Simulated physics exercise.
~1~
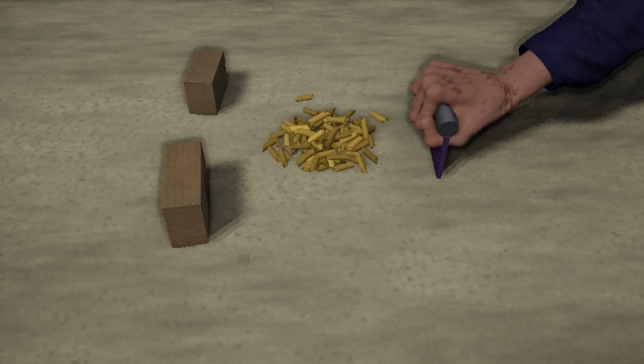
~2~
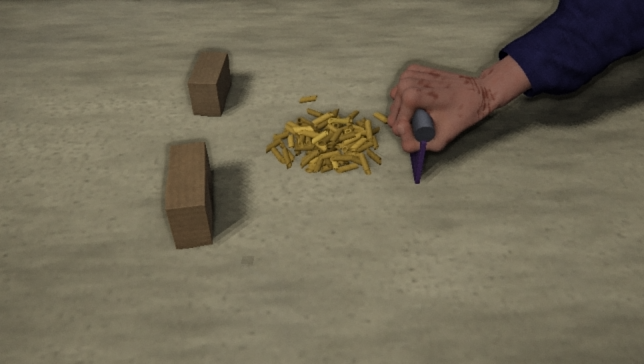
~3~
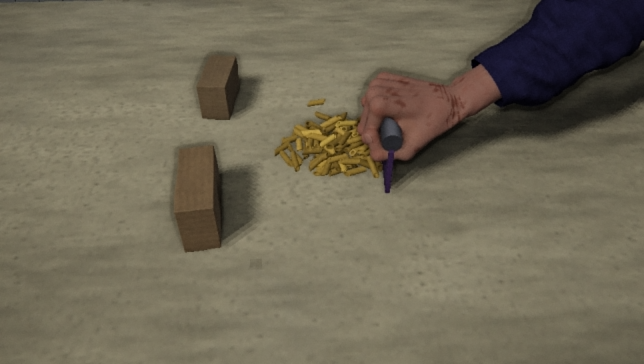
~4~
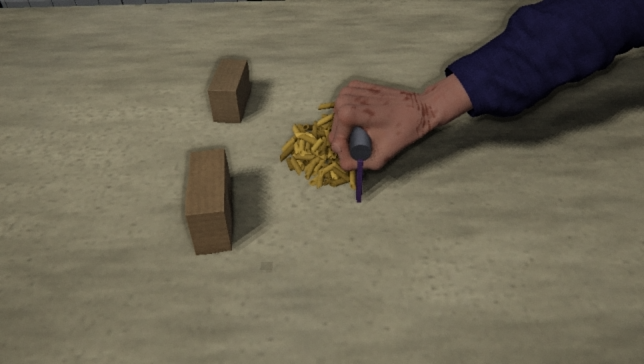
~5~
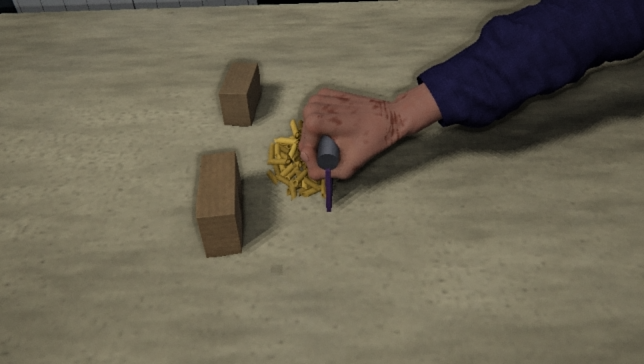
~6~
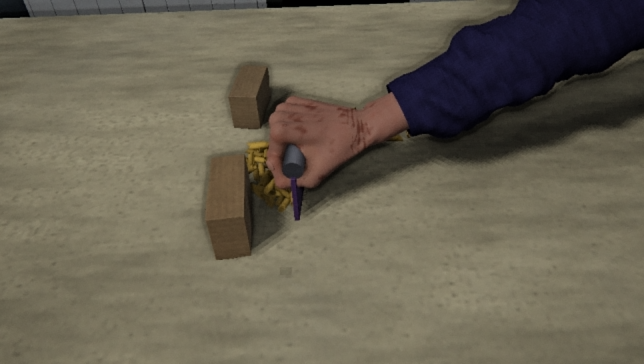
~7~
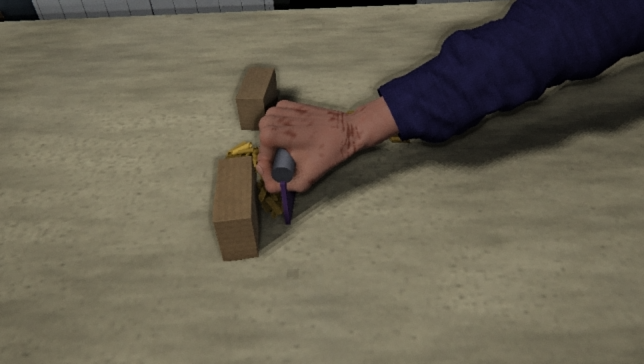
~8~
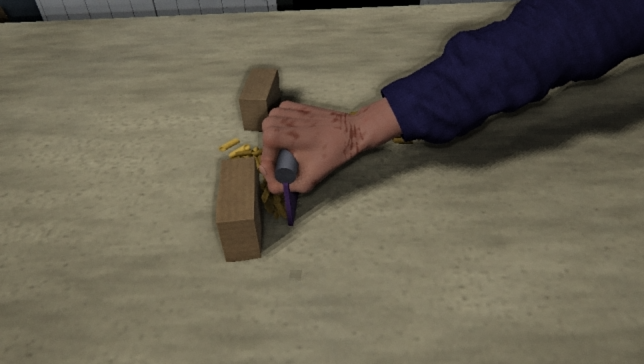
A hand in a dark blue sleeve, reddish marks on its skin, grips a grey and purple scraper at the right of a pale, mottled surface seen from above at an angle. A loose heap of yellow pasta pieces lies near the middle, and two brown blocks stand apart on the left. The hand slides left, meets the heap and pushes it towards the gap as the view shifts slightly. The pieces bunch up against the blocks, and a few poke into the opening. The hand then stops, with most of the pasta still held before the blocks.
